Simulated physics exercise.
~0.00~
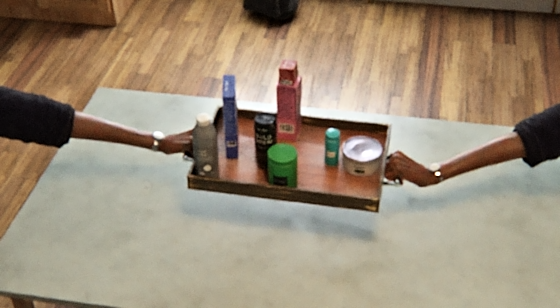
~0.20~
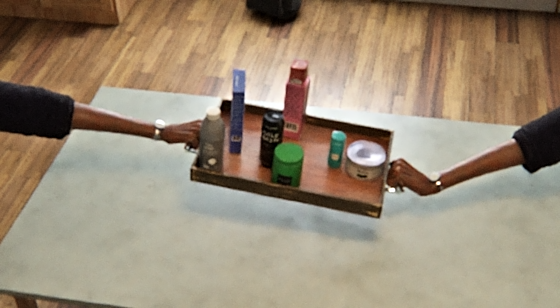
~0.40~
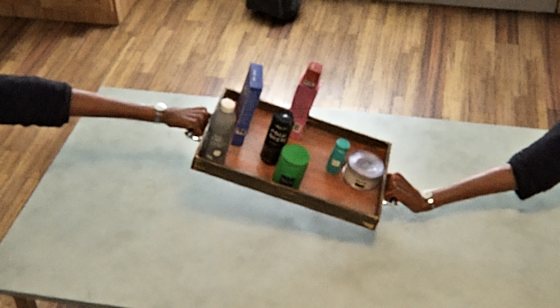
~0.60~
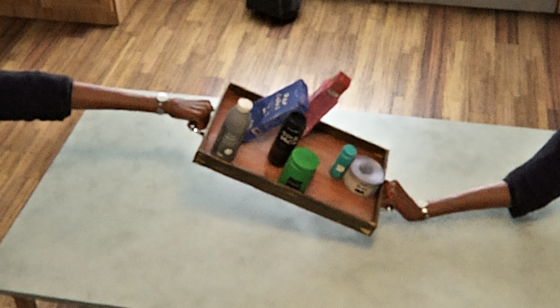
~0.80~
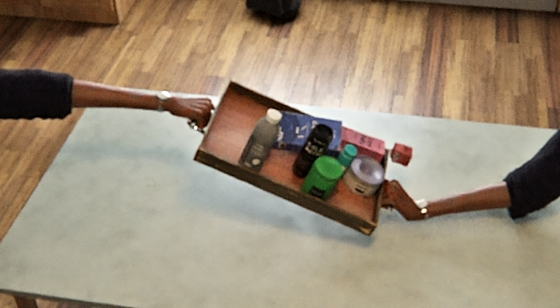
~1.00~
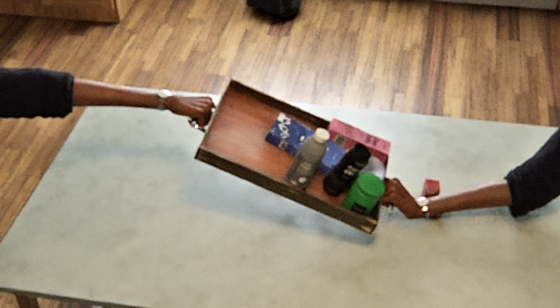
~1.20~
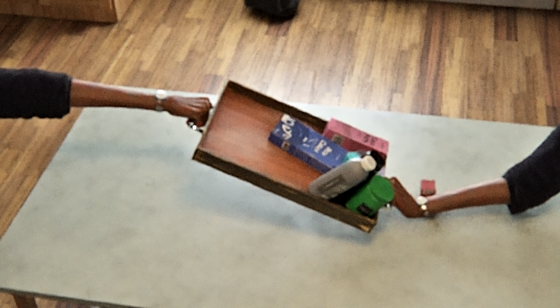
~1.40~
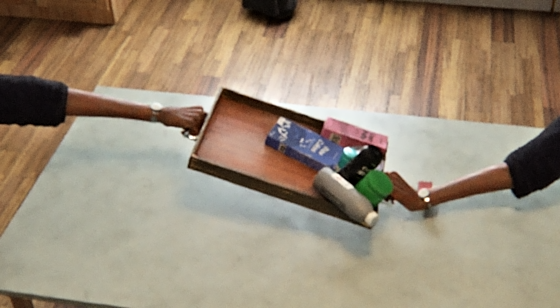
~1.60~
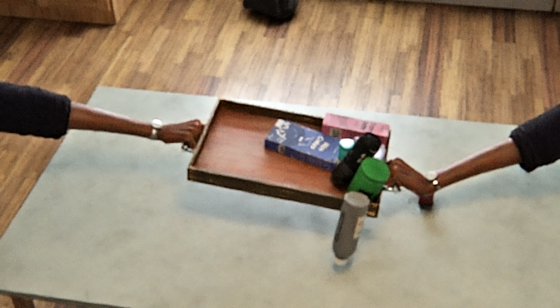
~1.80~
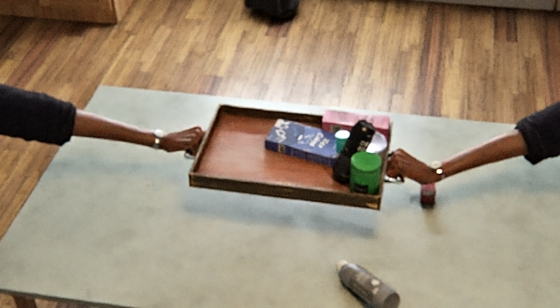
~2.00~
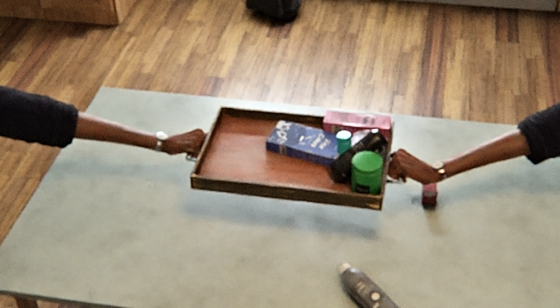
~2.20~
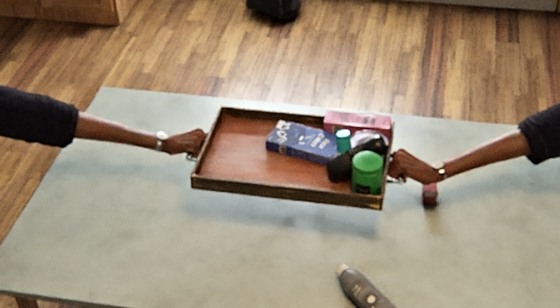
Above a pale table, two hands tilting a tray right, toiletries sliding and toppling, a grey bottle dropping off before it levels.
